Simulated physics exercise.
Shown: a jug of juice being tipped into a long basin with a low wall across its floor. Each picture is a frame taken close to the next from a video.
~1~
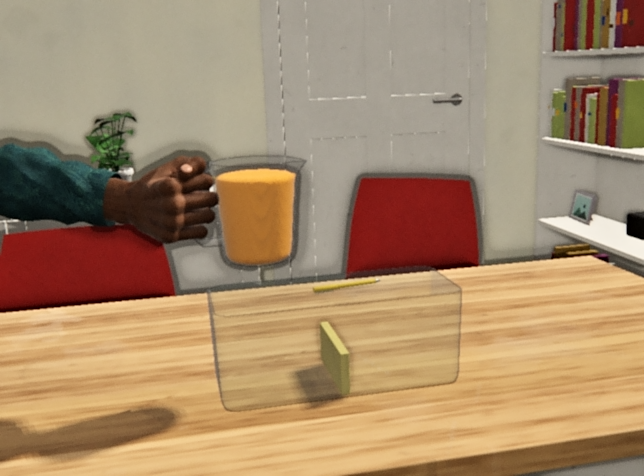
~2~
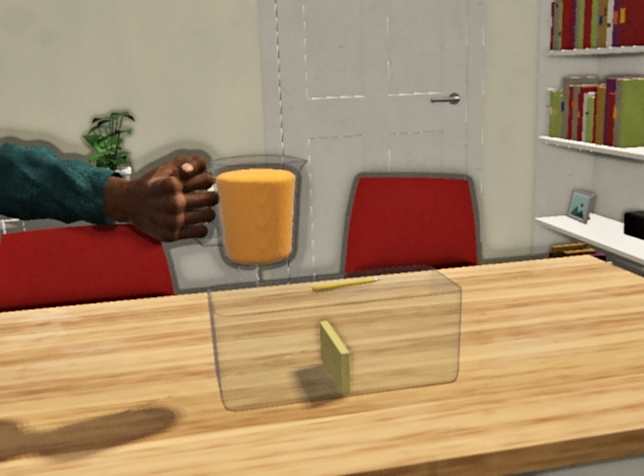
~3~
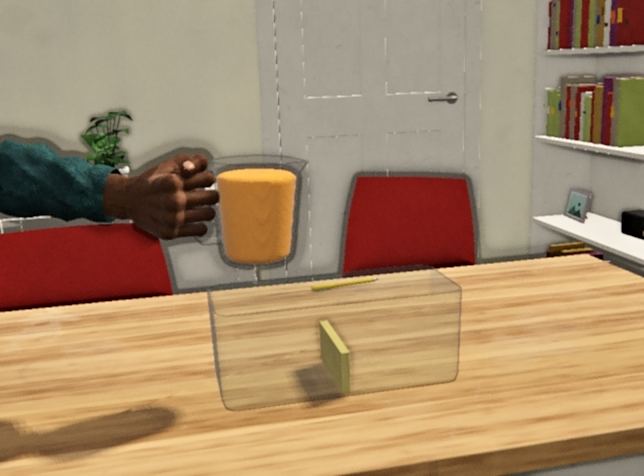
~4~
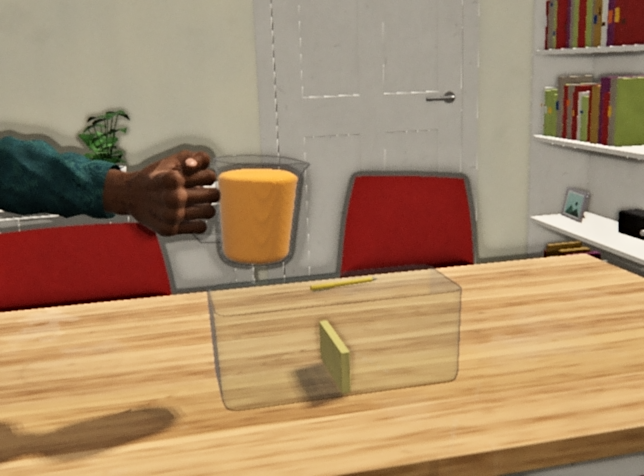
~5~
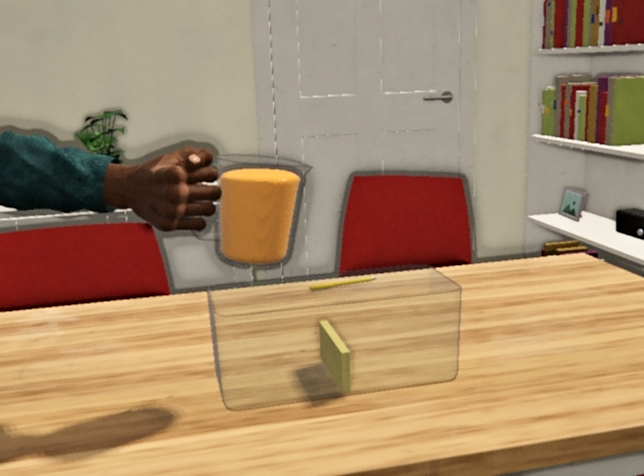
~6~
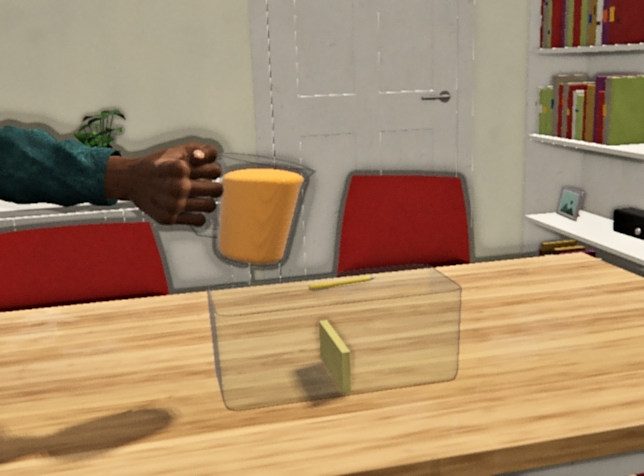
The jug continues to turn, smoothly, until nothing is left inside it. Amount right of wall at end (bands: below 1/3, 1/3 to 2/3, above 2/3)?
Greater than two thirds.
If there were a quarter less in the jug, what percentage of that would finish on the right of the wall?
Close to 90 per cent.
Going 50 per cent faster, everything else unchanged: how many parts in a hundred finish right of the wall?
Near 90 %.
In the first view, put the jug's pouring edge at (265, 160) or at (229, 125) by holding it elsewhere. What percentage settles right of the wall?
It comes to about 25 %, followed by about 5 %.
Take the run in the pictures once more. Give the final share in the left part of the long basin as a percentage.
About 5 percent.
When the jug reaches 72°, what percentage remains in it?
75 per cent, approximately.
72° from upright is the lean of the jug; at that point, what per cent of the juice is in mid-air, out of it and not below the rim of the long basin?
Some 15 per cent, I'd say.
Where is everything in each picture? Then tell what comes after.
In the first picture, tilt 0°; pouring edge (306, 159); surface from (214, 178) to (294, 173); the long basin's rim runs from (211, 303) to (446, 279); the wall's top is at (334, 338).
In the second picture, tilt 0°; pouring edge (307, 159); surface from (215, 177) to (294, 173).
In the third picture, tilt 2°; pouring edge (308, 160); surface from (216, 176) to (295, 173).
In the fourth picture, tilt 4°; pouring edge (310, 162); surface from (218, 176) to (296, 174).
In the fifth picture, tilt 8°; pouring edge (313, 166); surface from (219, 176) to (298, 174).
In the sixth picture, tilt 12°; pouring edge (316, 170); surface from (222, 177) to (303, 175).
A moment on, the jug is tipped part way and 77 per cent is still to pour, 0 is left of the wall and 6 right of it.
Next, the jug is tipped right over and 22 per cent is still to pour, 2 is left of the wall and 61 right of it.
Then the jug is tipped right over and 1 per cent is still to pour, 6 is left of the wall and 92 right of it.
Later the jug is tipped right over and 0 per cent is still to pour, 6 is left of the wall and 93 right of it.
Finally, 6 per cent lies left of the wall, 93 right of it and 1 outside.
